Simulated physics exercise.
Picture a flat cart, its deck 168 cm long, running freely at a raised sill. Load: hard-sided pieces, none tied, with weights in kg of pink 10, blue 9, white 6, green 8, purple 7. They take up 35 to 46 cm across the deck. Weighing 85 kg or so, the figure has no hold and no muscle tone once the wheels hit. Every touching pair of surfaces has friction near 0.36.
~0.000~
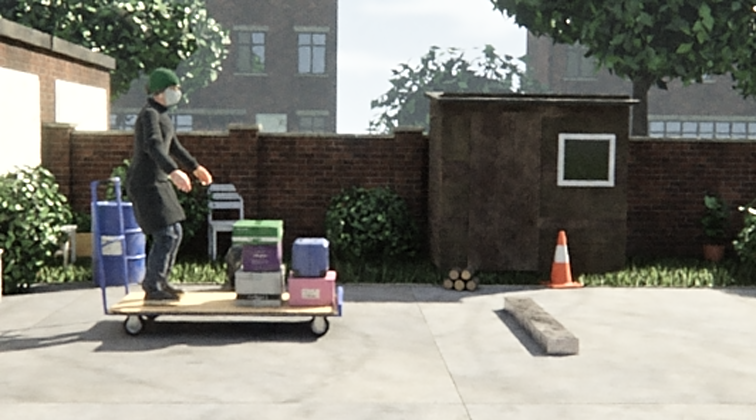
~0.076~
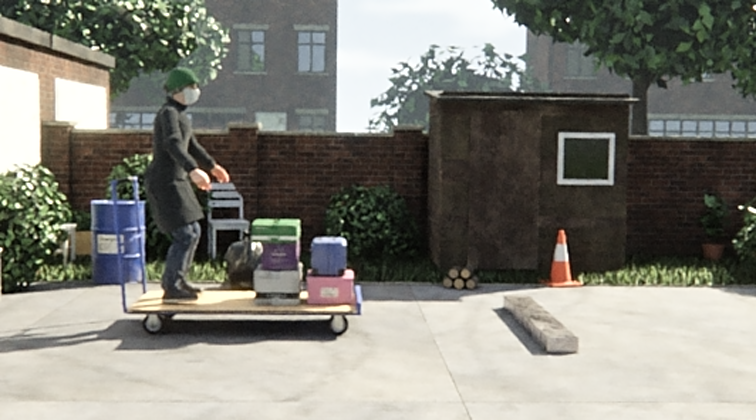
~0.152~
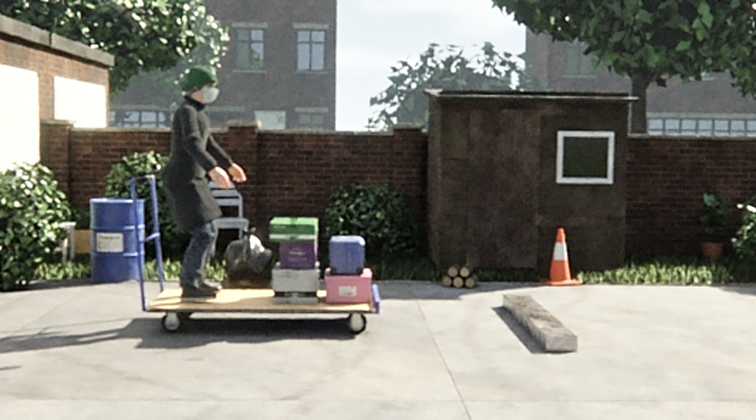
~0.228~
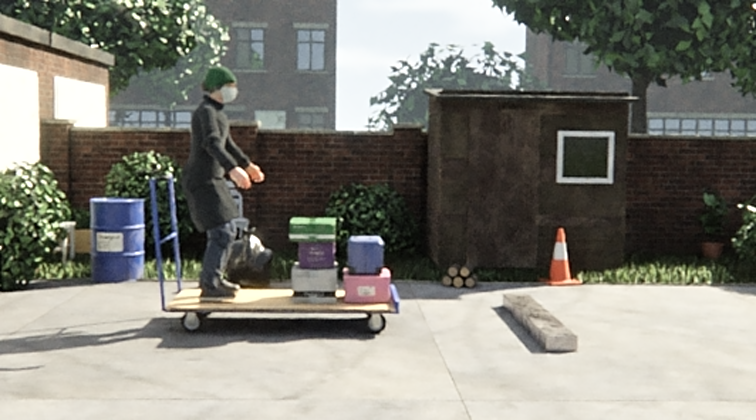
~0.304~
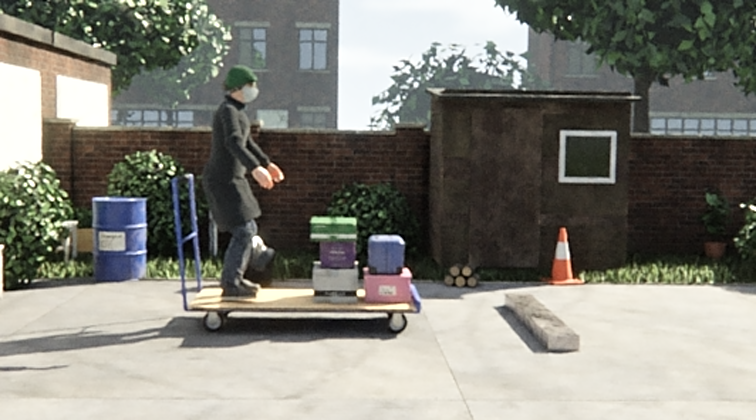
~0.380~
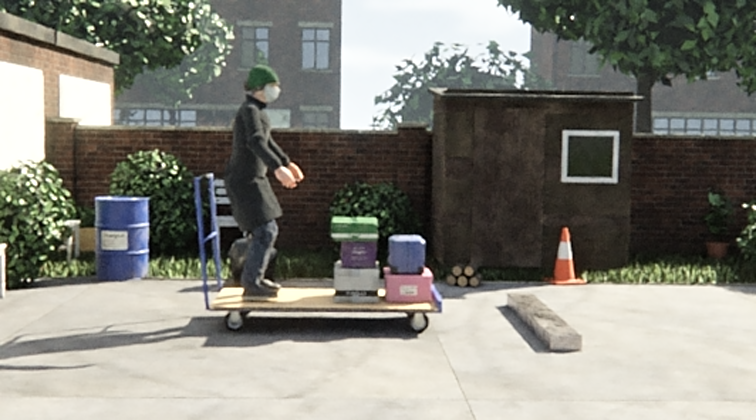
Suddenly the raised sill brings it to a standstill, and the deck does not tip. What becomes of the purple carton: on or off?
At this pace the purple carton remains on the deck.
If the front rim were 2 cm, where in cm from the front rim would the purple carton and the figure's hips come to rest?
So the purple one ends 10 cm short of the rim, and the hips end 90 cm short of it.
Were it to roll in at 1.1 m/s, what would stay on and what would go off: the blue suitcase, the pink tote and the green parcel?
Blue: Lost; pink: Kept; green: Lost.
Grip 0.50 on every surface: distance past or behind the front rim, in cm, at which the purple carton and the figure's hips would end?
The purple one would stop 20 behind the front rim, and the hips 90 behind it.
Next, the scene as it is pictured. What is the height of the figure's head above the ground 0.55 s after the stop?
About 70 cm.
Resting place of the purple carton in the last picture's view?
Roughly at (525, 260).
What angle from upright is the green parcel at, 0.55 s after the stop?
Tilt: Around 40°.
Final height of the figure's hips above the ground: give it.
Around 65 centimetres high.
Impact comes at 0.80 s.
After 1.35 s the purple carton is 12 cm behind the rim, tilted 0°, near (523, 260) in the last picture's view.
After 1.80 s the purple carton is 11 cm behind the rim, tilted 0°, near (525, 260) in the last picture's view.
After 2.1 s, past the rim, blue suitcase and green parcel; behind it, pink tote, white carton, purple carton and the figure's hips.
